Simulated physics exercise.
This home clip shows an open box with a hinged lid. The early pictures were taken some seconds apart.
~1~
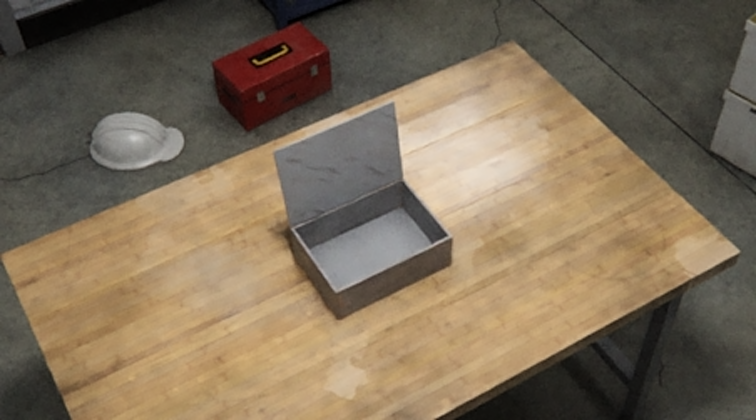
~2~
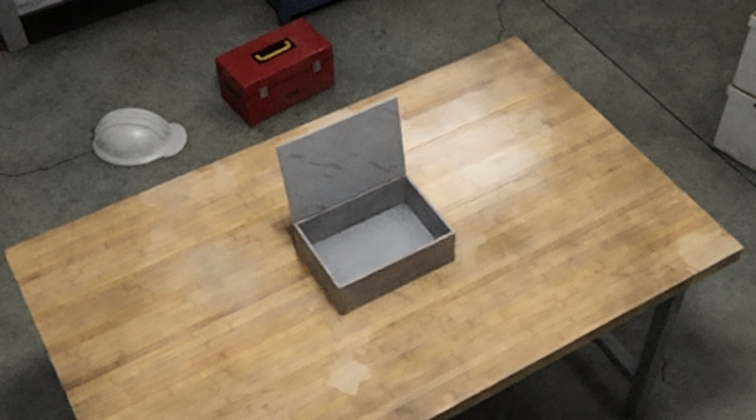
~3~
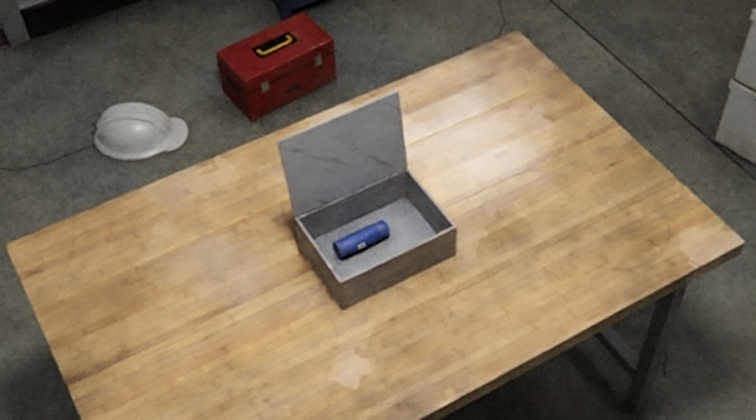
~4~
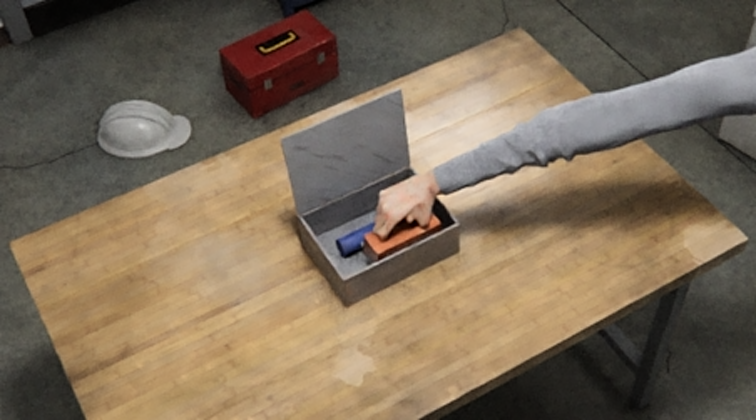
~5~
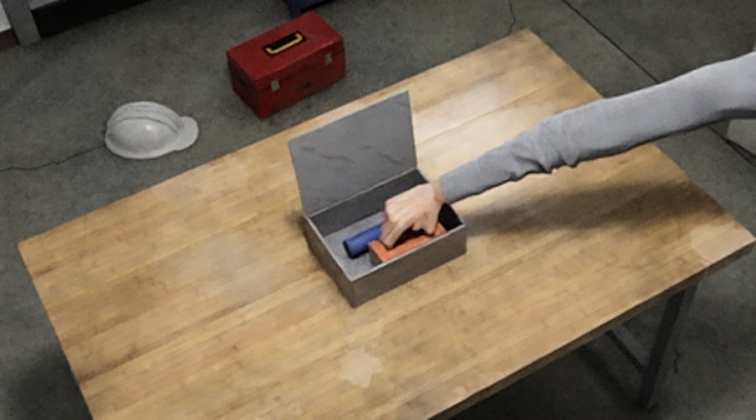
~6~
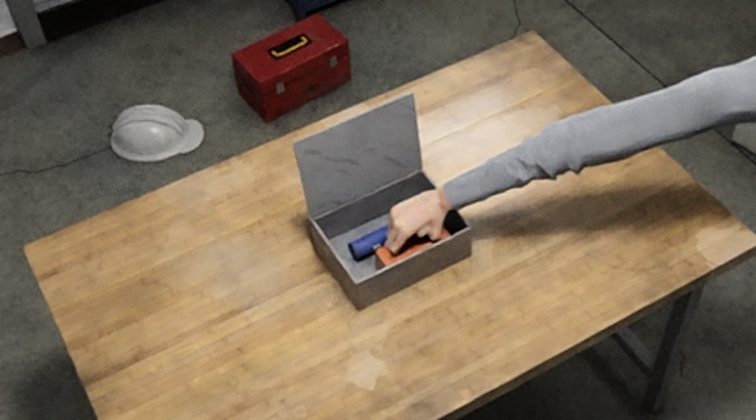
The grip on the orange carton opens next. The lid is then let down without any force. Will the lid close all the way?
Yes: I expect the lid to settle fully.
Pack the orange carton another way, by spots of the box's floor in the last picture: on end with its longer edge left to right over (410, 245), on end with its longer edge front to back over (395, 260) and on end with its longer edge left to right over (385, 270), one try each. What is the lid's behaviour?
Lid, try 1: Propped open; try 2: Propped open; try 3: Propped open.
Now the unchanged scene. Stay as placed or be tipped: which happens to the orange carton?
Well, it stays just as set.
Then, 1.40 s after the last picture, lid 72° above the rim.
Then, 2.00 s after the last picture, lid 31° above the rim.
At rest, lid shut; both in place. Seen from the same camera at the end, orange carton near (414, 254).
